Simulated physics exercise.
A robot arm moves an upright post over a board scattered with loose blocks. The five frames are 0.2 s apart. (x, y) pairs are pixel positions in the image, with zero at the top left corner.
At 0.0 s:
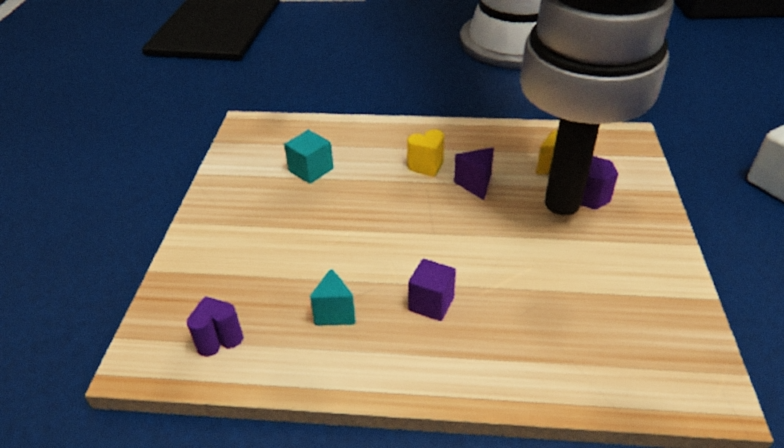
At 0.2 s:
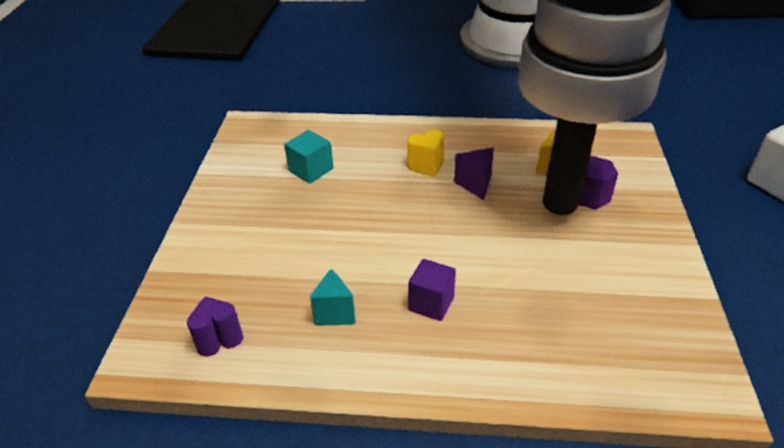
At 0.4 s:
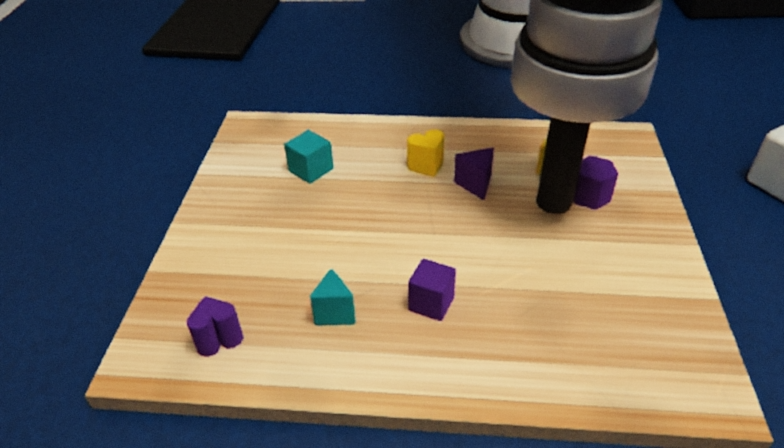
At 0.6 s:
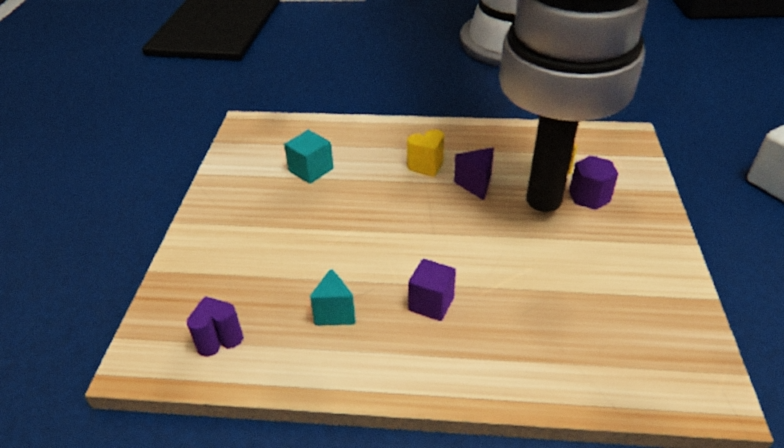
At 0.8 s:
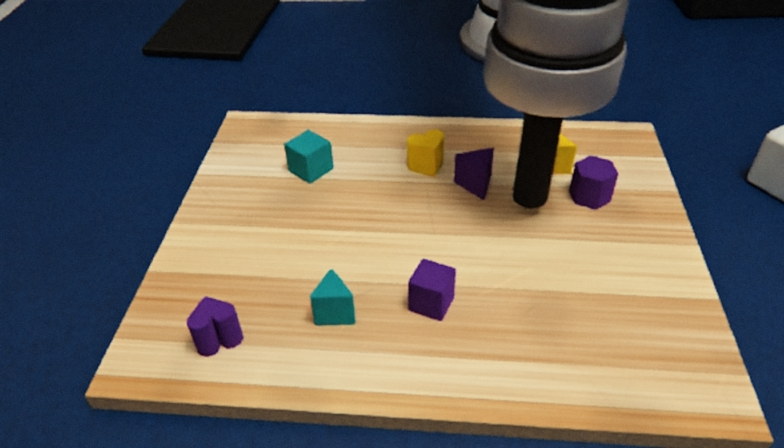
In the video, a robot arm holds a dark upright post over a wooden board scattered with purple, teal and yellow blocks, then moves it a short way left, away from a purple six-sided block, while the blocks stay still.
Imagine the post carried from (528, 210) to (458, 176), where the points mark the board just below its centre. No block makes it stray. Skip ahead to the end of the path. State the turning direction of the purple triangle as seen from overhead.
It is turned clockwise.
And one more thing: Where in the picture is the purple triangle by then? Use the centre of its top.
Answer: (441, 135).
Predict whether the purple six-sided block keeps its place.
It stays put.
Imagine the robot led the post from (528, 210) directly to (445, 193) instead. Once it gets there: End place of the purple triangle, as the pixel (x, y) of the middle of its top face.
Expect it around (455, 148).
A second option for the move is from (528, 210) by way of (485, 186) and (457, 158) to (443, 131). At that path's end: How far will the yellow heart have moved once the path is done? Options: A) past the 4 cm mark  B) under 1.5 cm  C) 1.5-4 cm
C: 1.5-4 cm.
What follows on the original path. Halfway along, post at (493, 180); purple triangle at (470, 152), turned 15° clockwise.
At the end, post at (458, 163); yellow heart at (414, 133), turned 25° anticlockwise; purple triangle at (441, 135), turned 40° clockwise; purple six-sided block still.
